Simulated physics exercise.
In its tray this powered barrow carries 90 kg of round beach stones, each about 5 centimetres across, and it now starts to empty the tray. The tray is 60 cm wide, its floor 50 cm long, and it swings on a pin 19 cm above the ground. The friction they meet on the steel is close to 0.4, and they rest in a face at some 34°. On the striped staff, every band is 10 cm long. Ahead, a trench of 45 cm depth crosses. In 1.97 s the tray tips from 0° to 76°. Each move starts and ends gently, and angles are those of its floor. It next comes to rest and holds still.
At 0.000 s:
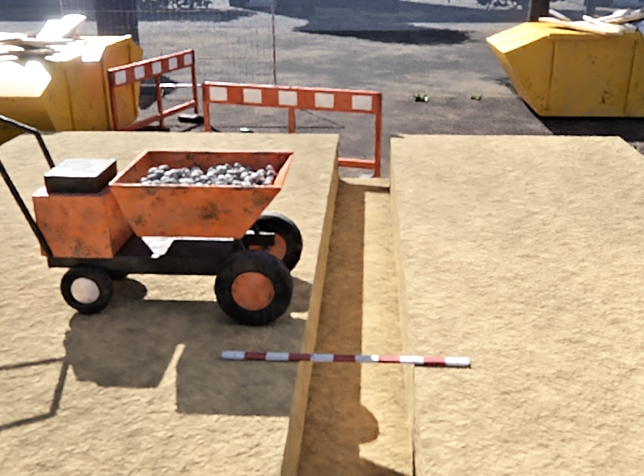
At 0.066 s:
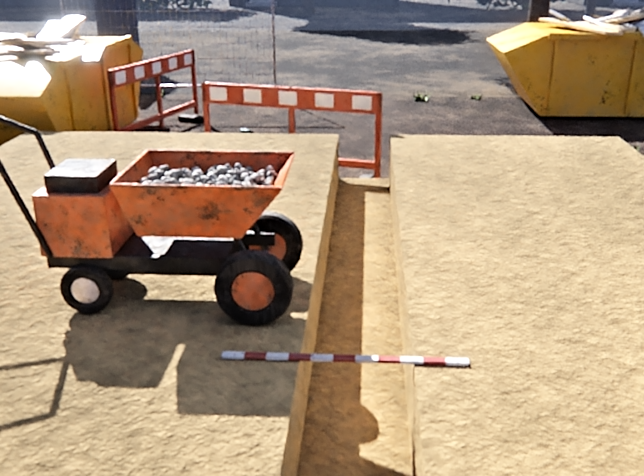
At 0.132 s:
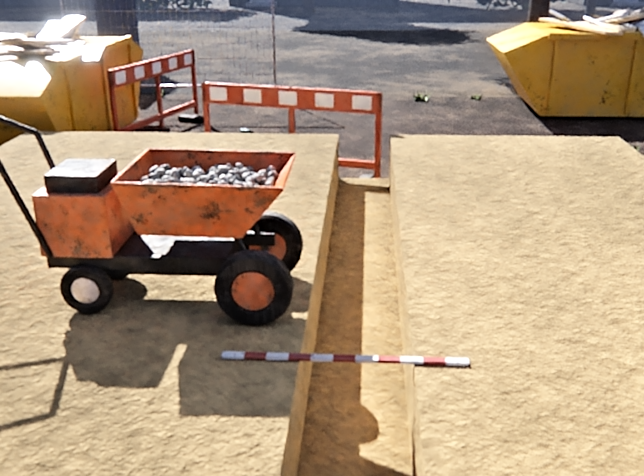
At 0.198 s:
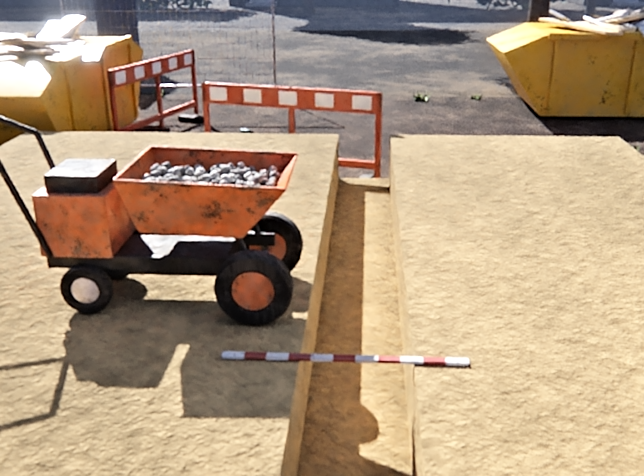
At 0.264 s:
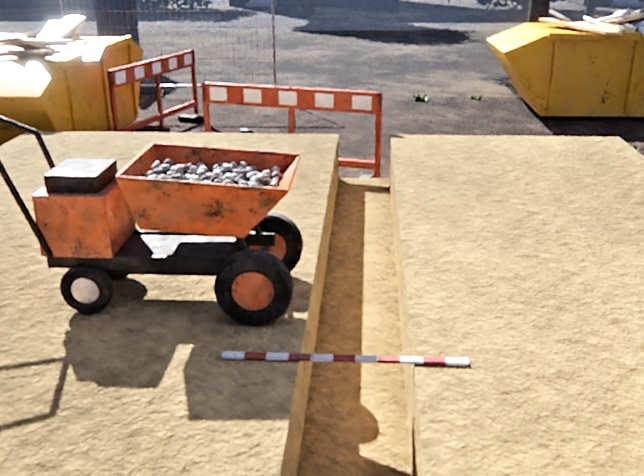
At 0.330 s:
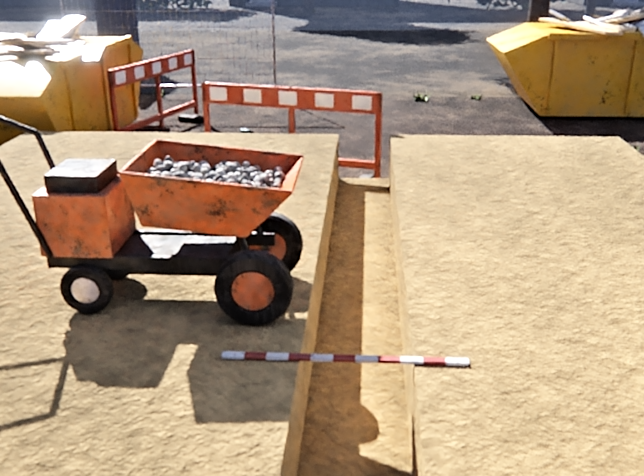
On a sandy building site with yellow skips and orange barriers behind, an orange powered barrow loaded with grey stones stands left of a narrow trench, near a red-and-white staff. The barrow stays put while its tray, level at first, slowly tilts slightly toward the right, the stones shifting only a little.
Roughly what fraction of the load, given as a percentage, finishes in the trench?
Some 68 per cent of the stones.
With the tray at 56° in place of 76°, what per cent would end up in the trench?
Expect roughly 60 per cent.
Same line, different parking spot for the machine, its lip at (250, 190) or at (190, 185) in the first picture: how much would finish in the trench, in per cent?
Around 100 and then 100 percent.
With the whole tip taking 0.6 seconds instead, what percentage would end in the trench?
Then roughly 40 percent.
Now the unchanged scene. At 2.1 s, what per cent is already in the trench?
About 50%.
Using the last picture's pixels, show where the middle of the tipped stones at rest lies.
Their middle ends up near (389, 364).
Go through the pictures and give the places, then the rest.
In the first frame, the tray is at 0°, its lip at (281, 189); the top of the load is at (207, 173).
In the second frame, lip at (281, 189), floor tilted 0°, highest stones at (207, 173); the stones move at 0.1 m/s on average.
In the third frame, the tray is at 1°, its lip at (283, 189); the top of the load is at (196, 172); the stones move at 0.1 m/s on average.
In the fourth frame, lip at (285, 190), floor tilted 2°, highest stones at (192, 170); the stones move at 0.2 m/s on average.
In the fifth frame, the tray is at 4°, its lip at (288, 191); the top of the load is at (194, 169); the stones move at 0.2 m/s on average.
In the sixth frame, lip at (292, 192), floor tilted 6°, highest stones at (186, 167); the stones move at 0.3 m/s on average.
After 1.5 s the floor is at 64°; 92 % in the tray, 8 % in the trench; the foremost stones are at (403, 293).
After 2.1 s the floor is at 76°; 18 % in the tray, 52 % in the trench, 29 % past the trench; the foremost stones are at (540, 302).
After 2.4 s the floor is at 76°; 2 % in the tray, 66 % in the trench, 32 % past the trench; the foremost stones are at (592, 303).
After 4.4 s the floor is at 76°; 0 % in the tray, 68 % in the trench, 32 % past the trench; the foremost stones are at (604, 303).
